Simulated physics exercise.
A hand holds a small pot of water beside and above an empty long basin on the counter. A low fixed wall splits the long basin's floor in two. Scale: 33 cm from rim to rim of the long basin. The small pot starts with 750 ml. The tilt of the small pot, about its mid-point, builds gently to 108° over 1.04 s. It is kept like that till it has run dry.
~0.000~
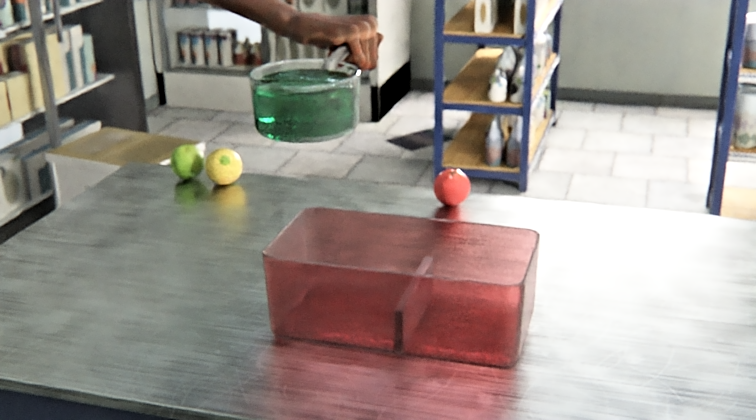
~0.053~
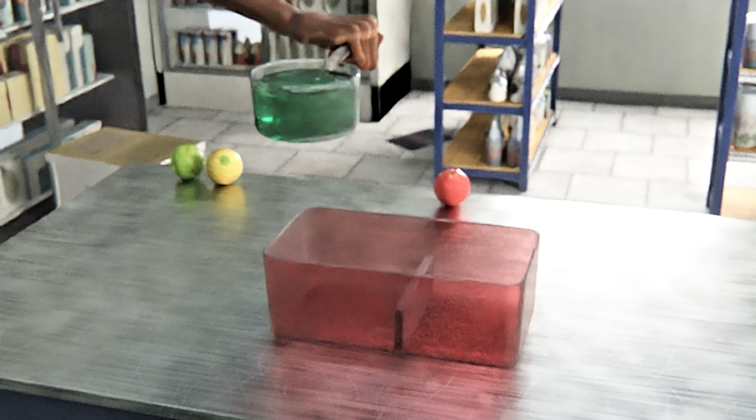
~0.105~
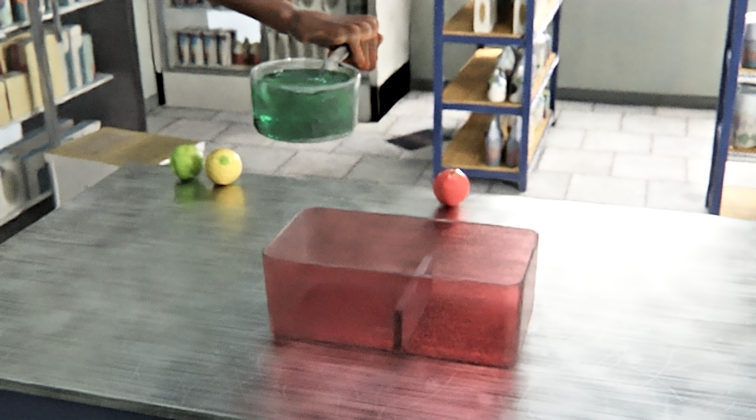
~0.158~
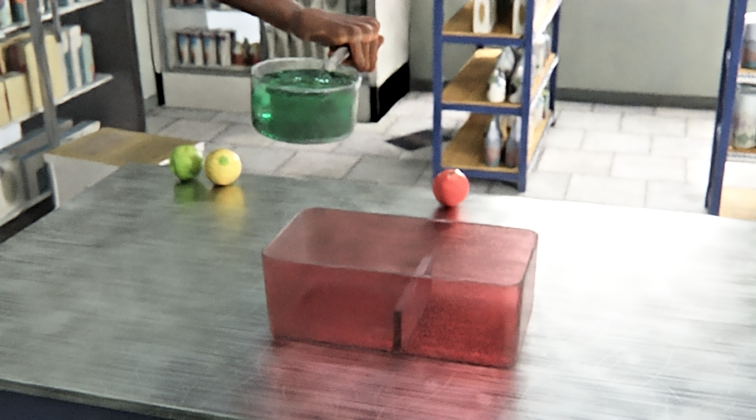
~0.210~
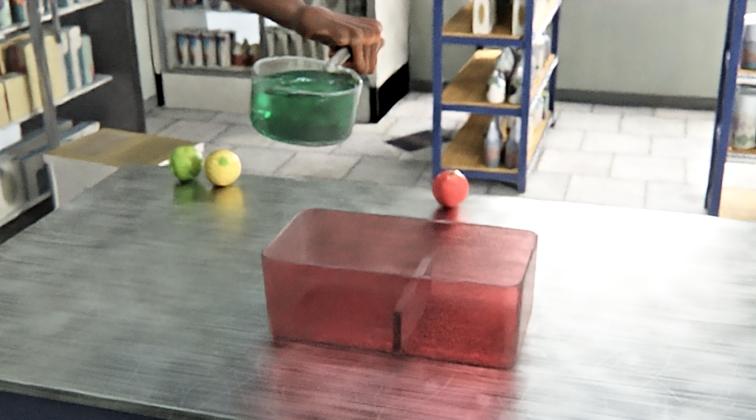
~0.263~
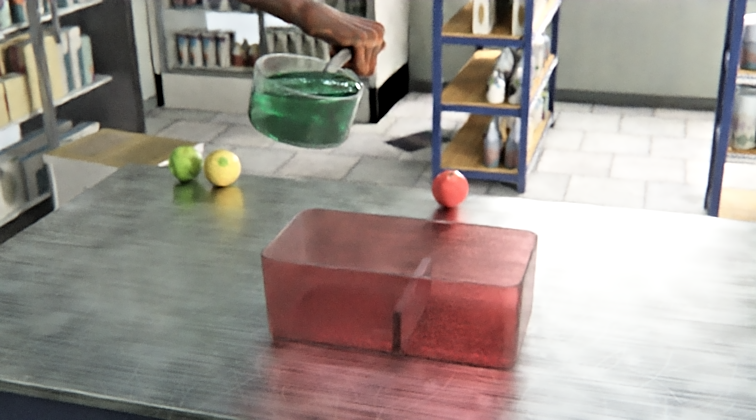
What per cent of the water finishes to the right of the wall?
Roughly 55 per cent is past the wall.
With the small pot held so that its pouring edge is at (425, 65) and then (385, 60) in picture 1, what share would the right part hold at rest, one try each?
In turn about 90 and 80 per cent.
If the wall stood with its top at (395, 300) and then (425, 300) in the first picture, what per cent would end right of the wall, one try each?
In turn about 70 and 45 per cent.
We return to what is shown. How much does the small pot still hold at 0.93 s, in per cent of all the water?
About 7 per cent.
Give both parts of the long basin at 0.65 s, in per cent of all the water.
Left about 4, right about 10.
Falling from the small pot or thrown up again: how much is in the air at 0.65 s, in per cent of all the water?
Near 40 in a hundred.
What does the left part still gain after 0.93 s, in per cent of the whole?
About 16 per cent.
By 0.65 s the tilt is 74° and 46 per cent is still to pour, 4 is left of the wall and 10 right of it.
By 0.93 s the tilt is 105° and 7 per cent is still to pour, 27 is left of the wall and 55 right of it.
By 1.22 s the tilt is 108° and 0 per cent is still to pour, 43 is left of the wall and 55 right of it.
By 1.54 s the tilt is 108° and 0 per cent is still to pour, 44 is left of the wall and 55 right of it.
At rest 44 per cent lies left of the wall, 55 right of it and 1 outside.
